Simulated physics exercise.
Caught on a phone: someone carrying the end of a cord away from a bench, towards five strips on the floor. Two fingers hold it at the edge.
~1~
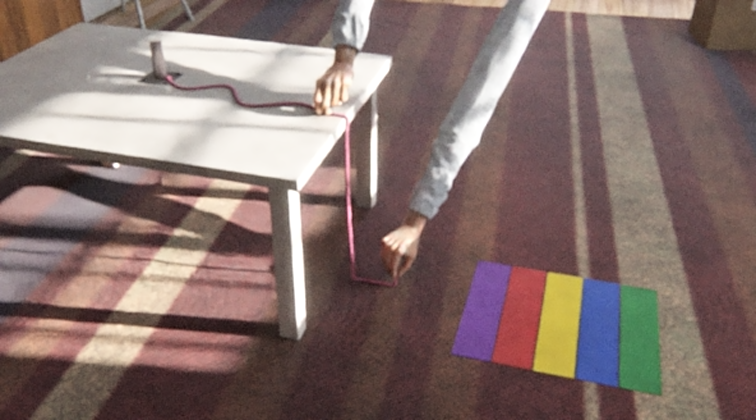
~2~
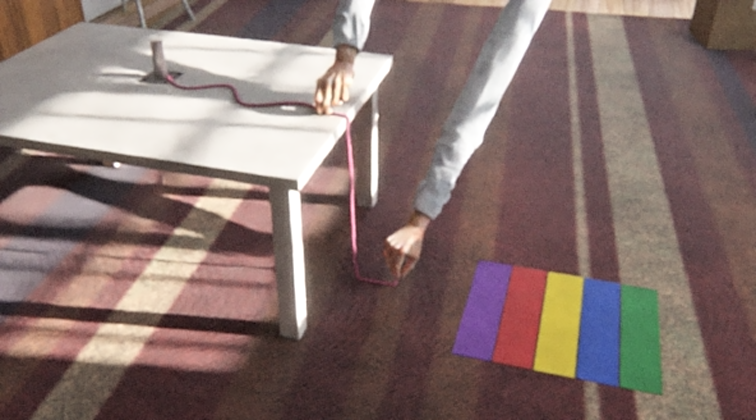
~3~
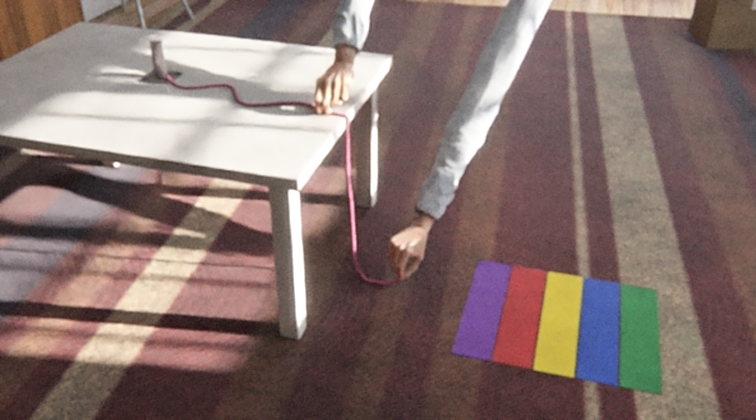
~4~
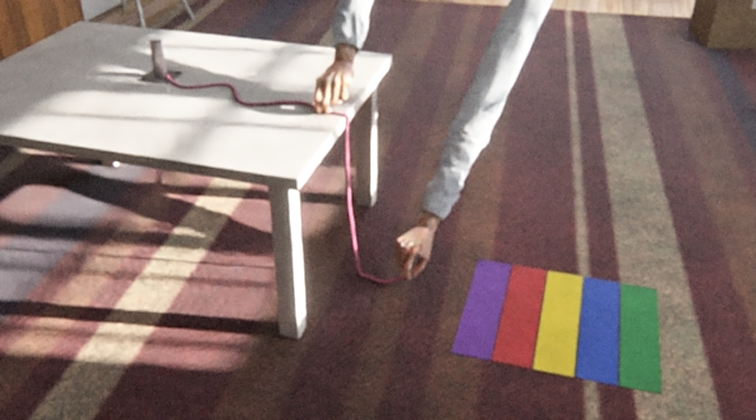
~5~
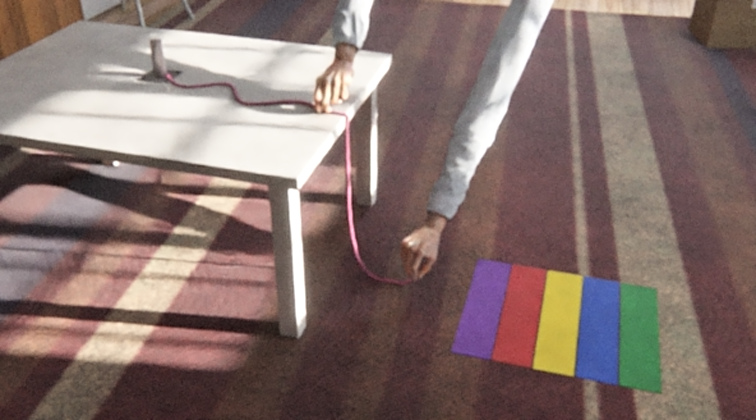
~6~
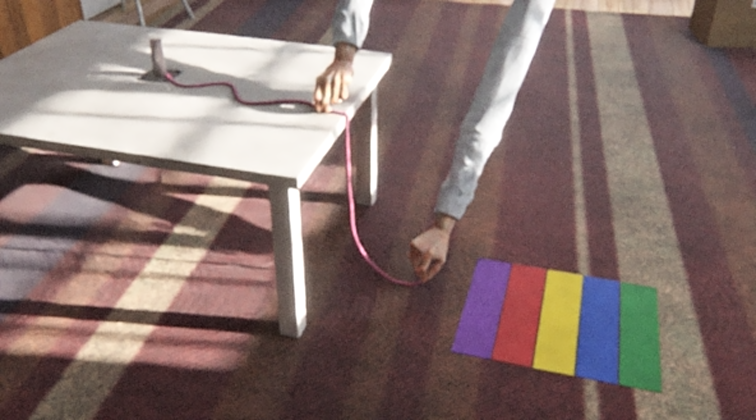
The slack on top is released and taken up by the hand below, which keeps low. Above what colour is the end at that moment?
Over yellow.
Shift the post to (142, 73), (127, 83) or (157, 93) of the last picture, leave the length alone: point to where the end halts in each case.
In that order: (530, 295), (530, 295) and (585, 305).
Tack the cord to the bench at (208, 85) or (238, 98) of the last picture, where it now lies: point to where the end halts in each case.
Try by try, around (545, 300) and (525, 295).
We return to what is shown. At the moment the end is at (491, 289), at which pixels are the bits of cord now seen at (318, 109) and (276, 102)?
About (347, 121), and the other about (307, 104).
Soon after, end near (491, 289); over purple.
After that, end near (534, 297); over red.
At the stop, end near (559, 301); over yellow. The end stops over the yellow strip.
